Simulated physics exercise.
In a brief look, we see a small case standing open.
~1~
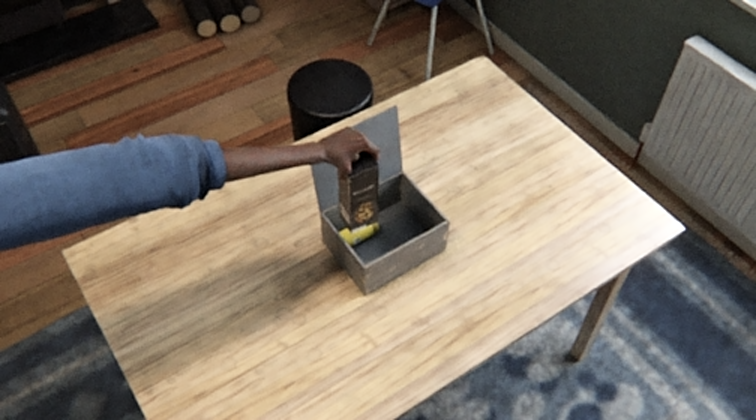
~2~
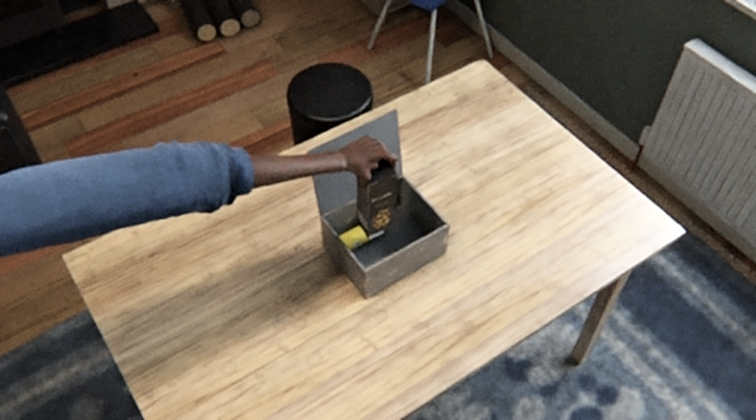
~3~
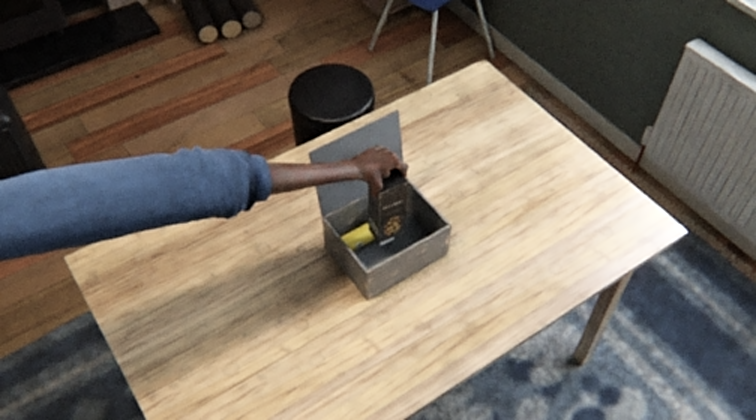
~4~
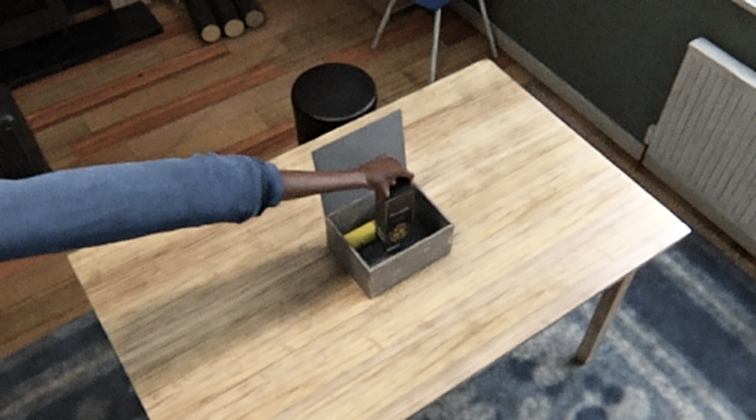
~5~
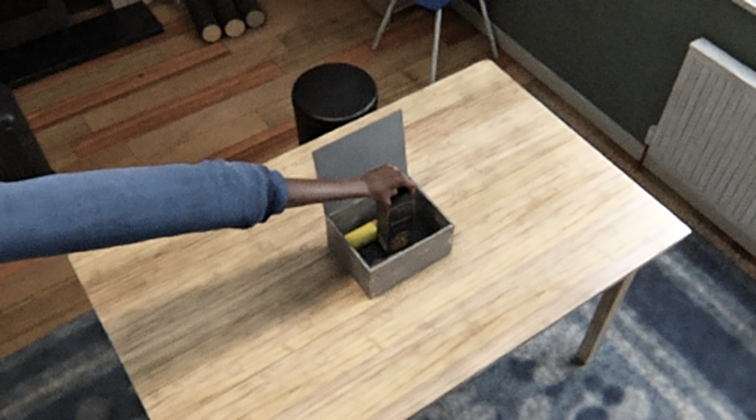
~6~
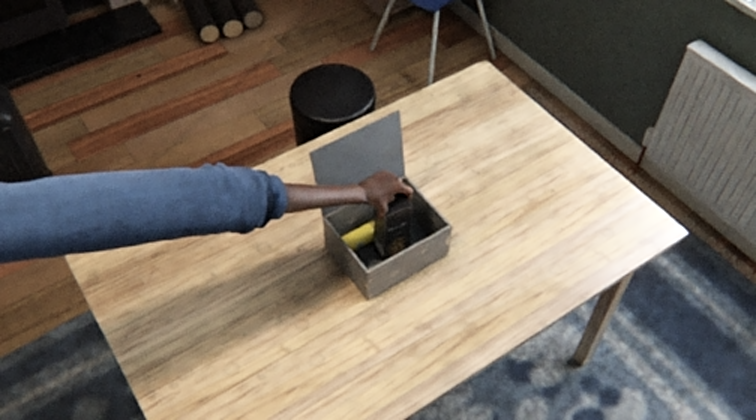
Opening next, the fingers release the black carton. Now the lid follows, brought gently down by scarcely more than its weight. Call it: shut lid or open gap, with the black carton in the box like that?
Open gap.
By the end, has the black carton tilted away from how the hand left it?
By the end the black carton has kept its angle.
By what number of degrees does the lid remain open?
It comes to about 45°.
Then, 1.20 s past the last view, lid starting down.
Then, 1.50 s past the last view, lid 65° above the rim.
Finally, lid 46° above the rim; both still in place. Final places as the last picture's camera would see them, black carton near (392, 228).
